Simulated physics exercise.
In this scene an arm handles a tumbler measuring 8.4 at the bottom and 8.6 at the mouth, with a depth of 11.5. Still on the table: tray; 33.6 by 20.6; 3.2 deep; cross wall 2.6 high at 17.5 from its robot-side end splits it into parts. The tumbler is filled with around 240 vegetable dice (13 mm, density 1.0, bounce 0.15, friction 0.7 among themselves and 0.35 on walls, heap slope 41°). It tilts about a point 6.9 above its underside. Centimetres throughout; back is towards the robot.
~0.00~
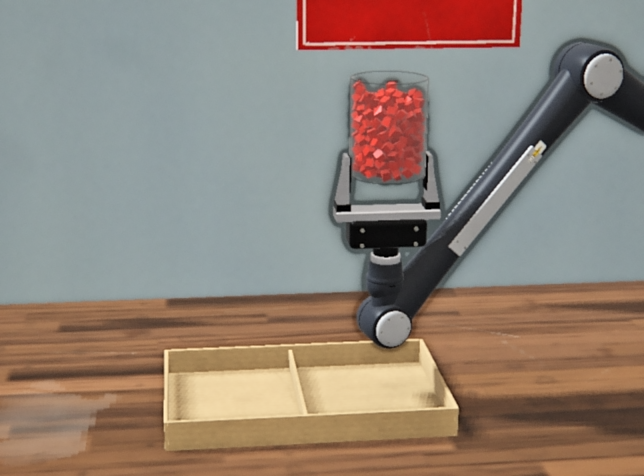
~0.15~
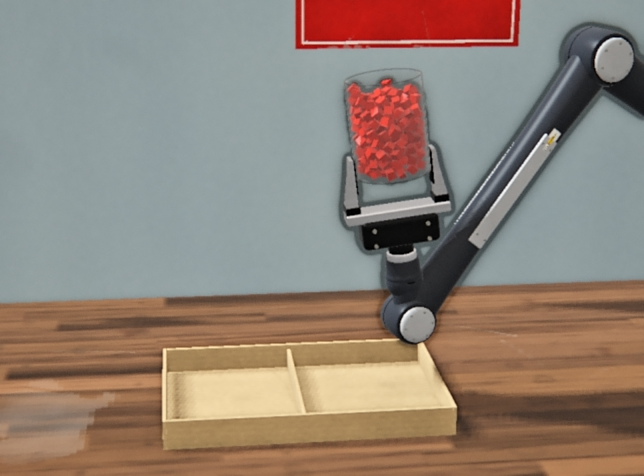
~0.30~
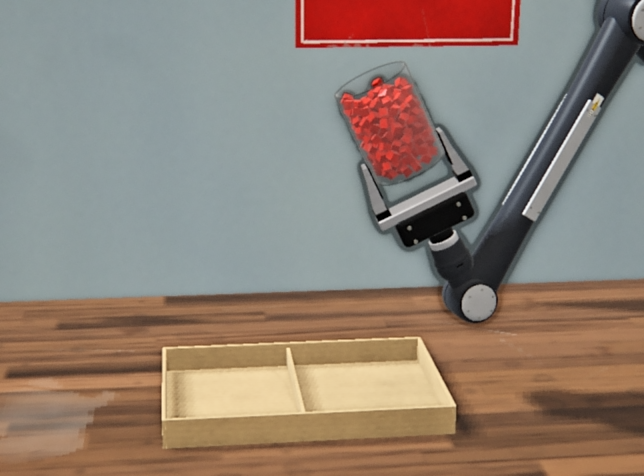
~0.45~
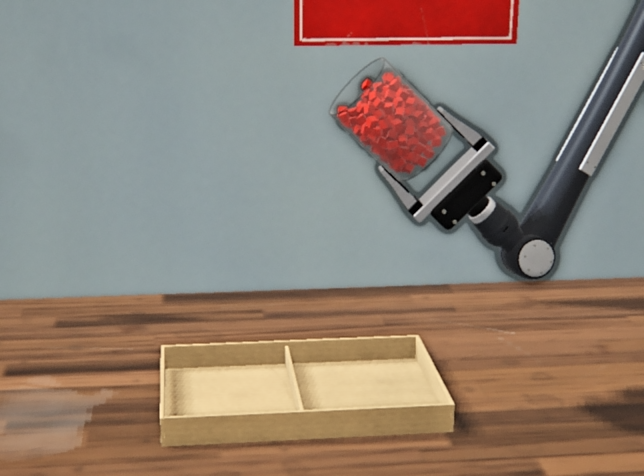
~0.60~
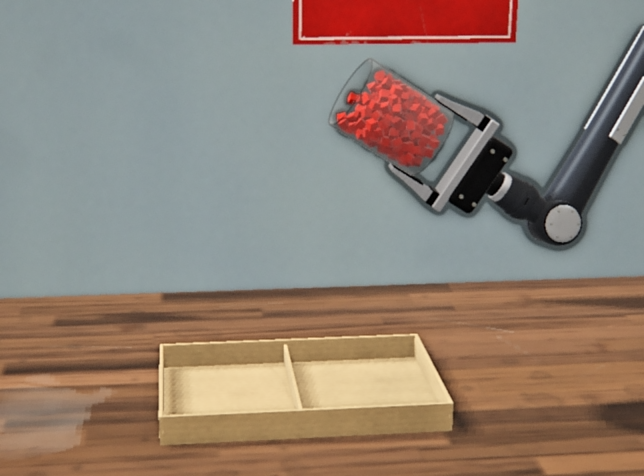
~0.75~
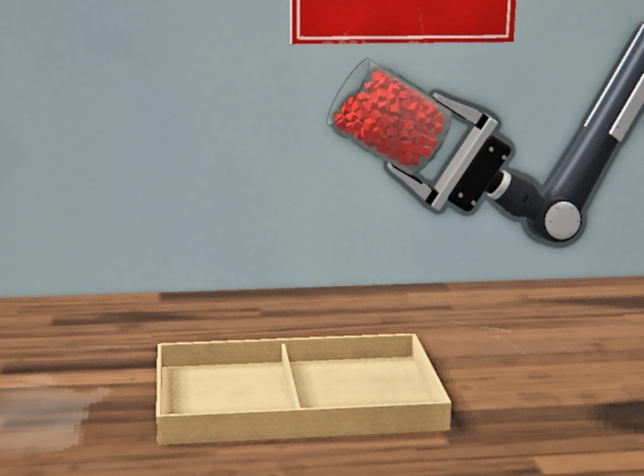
A dark grey robot arm with a silver-edged gripper holds a clear tumbler of red pieces upright above a wooden table, seen from the side and slightly above. Below it sits a pale wooden tray with one divider, against a blue-grey wall with a red sign at the top. The arm shifts right and tilts the tumbler steeply left, slowing near the end, while the view drifts very slightly.
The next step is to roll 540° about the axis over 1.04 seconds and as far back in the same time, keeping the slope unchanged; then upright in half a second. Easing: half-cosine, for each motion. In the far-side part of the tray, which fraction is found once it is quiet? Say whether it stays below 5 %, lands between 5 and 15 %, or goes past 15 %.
It stays below 5 %.
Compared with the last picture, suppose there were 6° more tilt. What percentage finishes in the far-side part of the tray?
Estimate: Some 0 %.
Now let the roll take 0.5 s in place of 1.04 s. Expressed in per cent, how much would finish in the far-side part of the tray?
Then: Approx. 0 %.
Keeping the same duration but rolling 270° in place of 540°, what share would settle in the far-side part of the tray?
In that case you'd get close to 0 per cent.
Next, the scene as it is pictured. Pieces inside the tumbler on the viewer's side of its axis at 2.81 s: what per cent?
About 45 %.
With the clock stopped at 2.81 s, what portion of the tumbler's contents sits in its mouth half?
Close to 45 per cent is in the half by the mouth.
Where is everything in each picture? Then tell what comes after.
The tumbler middle at (388, 128), upright; upper third of the load around (388, 107), from x 355 to 420, top at y 85; 237 in the tumbler, in the first picture.
The tumbler middle at (388, 127), tipped 7°; upper third of the load around (387, 106), from x 355 to 420, top at y 85, in the second picture.
The tumbler middle at (391, 125), tipped 26°; upper third of the load around (390, 106), from x 345 to 435, top at y 85, in the third picture.
The tumbler middle at (392, 121), tipped 45°; upper third of the load around (391, 104), from x 340 to 440, top at y 80, in the fourth picture.
The tumbler middle at (392, 118), tipped 57°; upper third of the load around (392, 101), from x 340 to 440, top at y 75, in the fifth picture.
The tumbler middle at (390, 118), tipped 58°; upper third of the load around (391, 101), from x 340 to 440, top at y 75; 237 in the tumbler, in the sixth picture.
After 1.78 s, tipped 58°, highest piece 40 above the table; 237 in the tumbler.
After 2.81 s, tipped 58°, highest piece 40 above the table; 235 in the tumbler, 1 in the far-side part, 1 in flight or on a rim.
After 3.53 s, upright, highest piece 40 above the table; 235 in the tumbler, 2 in the far-side part.
After 4.23 s, upright, highest piece 40 above the table; 235 in the tumbler, 2 in the far-side part.
In the end, 235 in the tumbler, 2 in the far-side part. That is 1 % in the far-side part of the tray.
